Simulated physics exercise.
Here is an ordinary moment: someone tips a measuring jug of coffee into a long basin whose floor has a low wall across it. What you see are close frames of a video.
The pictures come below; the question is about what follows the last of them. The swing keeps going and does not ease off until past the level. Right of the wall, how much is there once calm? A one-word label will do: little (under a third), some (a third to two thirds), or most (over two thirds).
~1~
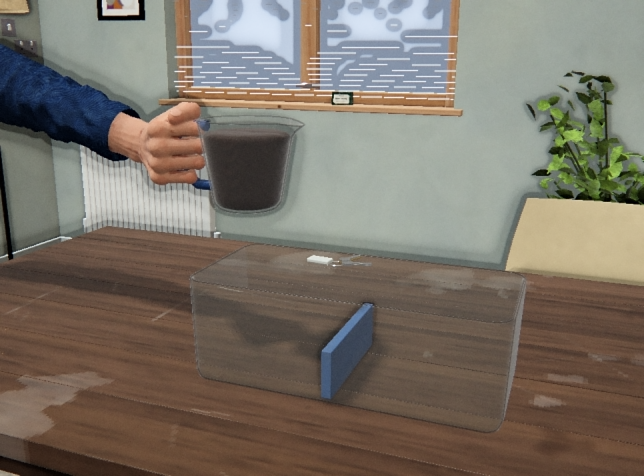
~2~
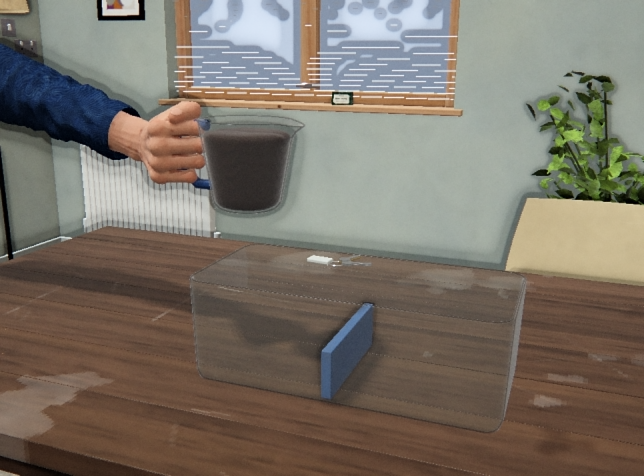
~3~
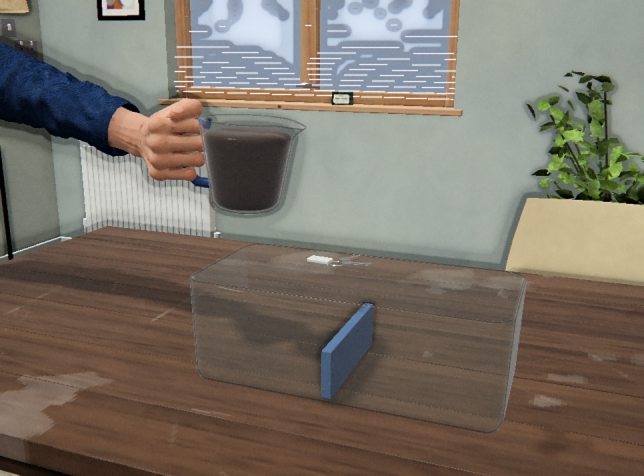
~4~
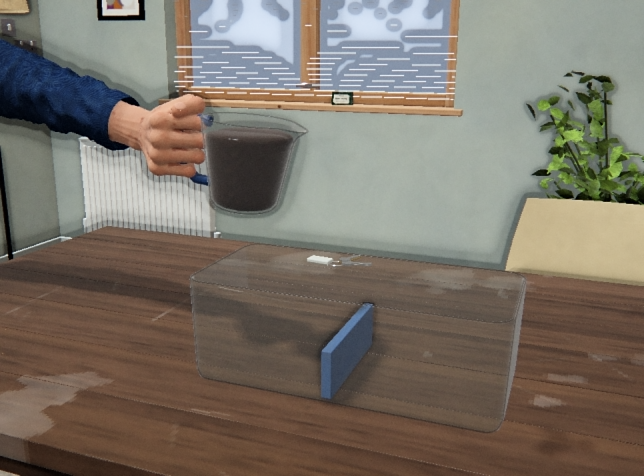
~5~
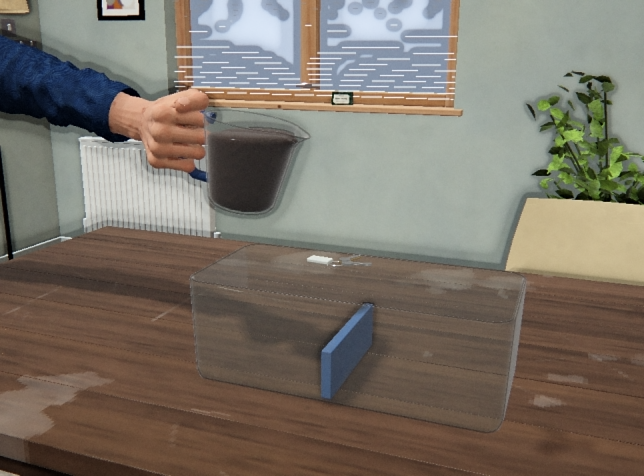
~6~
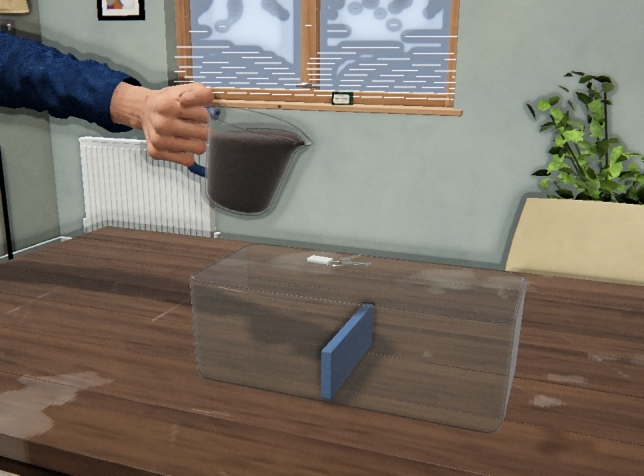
Some.
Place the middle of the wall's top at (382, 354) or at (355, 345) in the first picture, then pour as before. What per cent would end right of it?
10 % then 40 %.
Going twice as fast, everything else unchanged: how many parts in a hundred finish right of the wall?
Share on the right: Some 25 percent.
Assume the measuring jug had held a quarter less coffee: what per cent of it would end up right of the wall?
Near 20 %.
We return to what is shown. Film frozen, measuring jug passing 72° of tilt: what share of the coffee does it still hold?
Roughly 60 %.
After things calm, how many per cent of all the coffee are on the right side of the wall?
Near 40 in a hundred.
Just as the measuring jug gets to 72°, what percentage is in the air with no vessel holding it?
Airborne fraction: Approx. 20 %.
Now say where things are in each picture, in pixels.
In the first picture, it leans 0°; its right rim is at (304, 124); the coffee meets the walls at (211, 131) and (290, 135); the long basin's rim runs from (221, 261) to (520, 299); the wall's top is at (350, 327).
In the second picture, it leans 1°; its right rim is at (304, 125); the coffee meets the walls at (211, 131) and (290, 136).
In the third picture, it leans 3°; its right rim is at (305, 127); the coffee meets the walls at (212, 131) and (291, 136).
In the fourth picture, it leans 6°; its right rim is at (307, 131); the coffee meets the walls at (214, 131) and (294, 137).
In the fifth picture, it leans 10°; its right rim is at (310, 137); the coffee meets the walls at (216, 132) and (298, 139).
In the sixth picture, it leans 16°; its right rim is at (312, 144); the coffee meets the walls at (218, 134) and (304, 141).
A moment on, the measuring jug is tipped part way and 61 per cent is still to pour, 2 is left of the wall and 16 right of it.
Next, the measuring jug is tipped right over and 8 per cent is still to pour, 42 is left of the wall and 41 right of it.
Then the measuring jug is tipped right over and 0 per cent is still to pour, 57 is left of the wall and 42 right of it.
Later the measuring jug is tipped right over and 0 per cent is still to pour, 57 is left of the wall and 42 right of it.
At rest 57 per cent lies left of the wall, 42 right of it and 1 outside.
